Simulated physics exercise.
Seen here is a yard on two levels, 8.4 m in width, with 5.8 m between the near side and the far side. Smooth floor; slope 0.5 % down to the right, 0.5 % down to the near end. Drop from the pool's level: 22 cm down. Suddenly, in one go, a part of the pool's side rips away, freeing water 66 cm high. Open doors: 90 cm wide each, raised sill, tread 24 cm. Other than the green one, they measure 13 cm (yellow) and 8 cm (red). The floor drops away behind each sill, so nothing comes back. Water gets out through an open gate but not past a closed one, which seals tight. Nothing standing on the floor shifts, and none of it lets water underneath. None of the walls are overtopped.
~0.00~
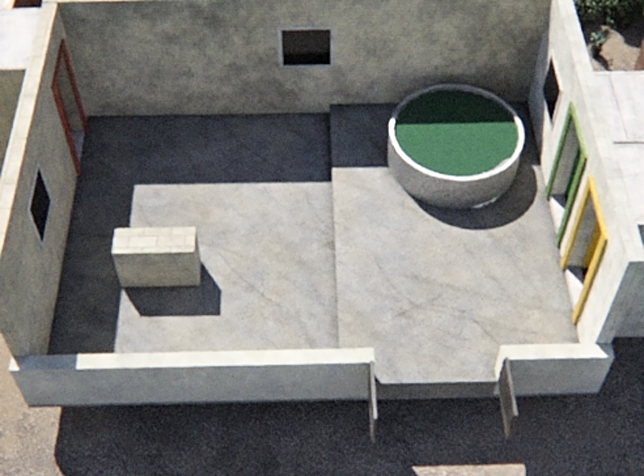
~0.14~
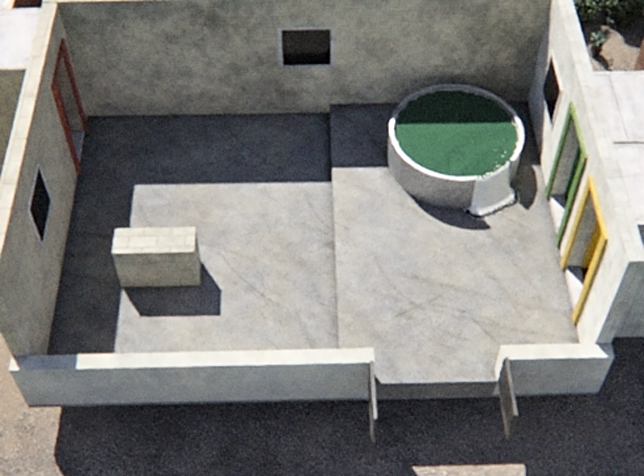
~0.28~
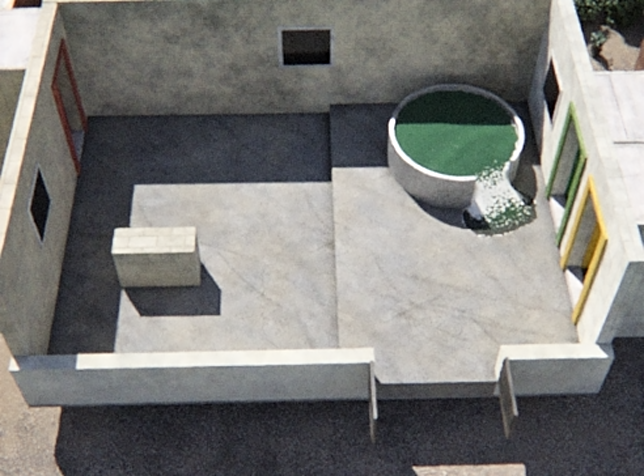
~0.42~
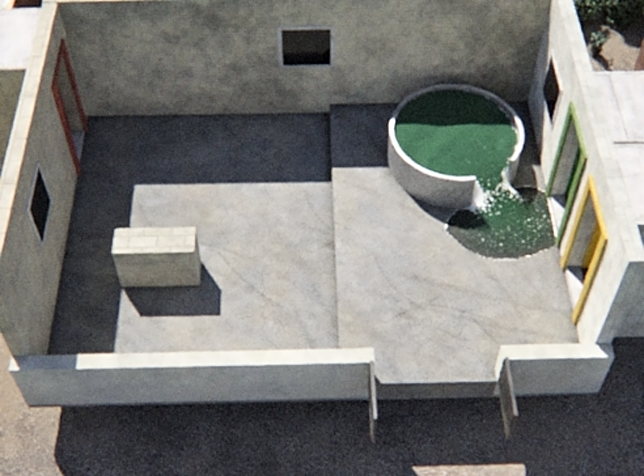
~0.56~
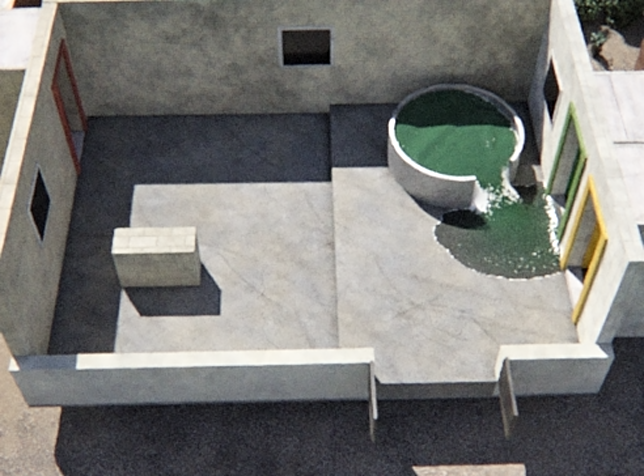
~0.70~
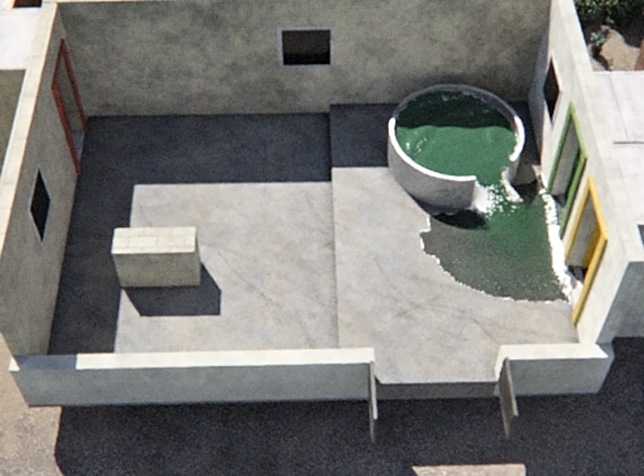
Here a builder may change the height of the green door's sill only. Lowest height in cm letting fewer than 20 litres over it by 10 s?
About 26 centimetres.
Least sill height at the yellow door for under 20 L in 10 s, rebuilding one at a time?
The yellow door needs around 14.0 cm.
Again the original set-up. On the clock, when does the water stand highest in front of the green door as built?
Near 1.2 seconds.
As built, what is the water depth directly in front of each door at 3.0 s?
The green door has 21 cm, the yellow door 13 cm and the red door 0 cm.
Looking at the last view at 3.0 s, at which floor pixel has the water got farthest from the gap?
The farthest wet point sits near (322, 378) in the last view.
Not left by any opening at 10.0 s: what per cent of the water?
I'd say near 72 per cent is still there.
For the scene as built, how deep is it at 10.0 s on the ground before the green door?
Lab note: Depth approx. 8.5 cm.
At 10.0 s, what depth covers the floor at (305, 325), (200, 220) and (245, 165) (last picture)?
About 2, 2 and 2 cm.
After 1.4 s water covers 15 % of the floor, deepest (44 cm) near (579, 365); 28 cm at the green door, 38 litres in over its 14 cm sill.
After 3.0 s water covers 20 % of the floor, deepest (32 cm) near (579, 365); 21 cm at the green door, 126 litres in over its 14 cm sill.
After 10.0 s water covers 80 % of the floor, deepest (12 cm) near (579, 365); 8 cm at the green door, 161 litres in over its 14 cm sill.
At the green door as built, the water arrived by 0.5 s and peaked near 28 cm at 1.2 s.
Run again over the same 10 s with other heights there, 46 litres in over 22 cm, 7 litres over 29.5 cm. The limit of 20 litres is kept from about 26 cm up.
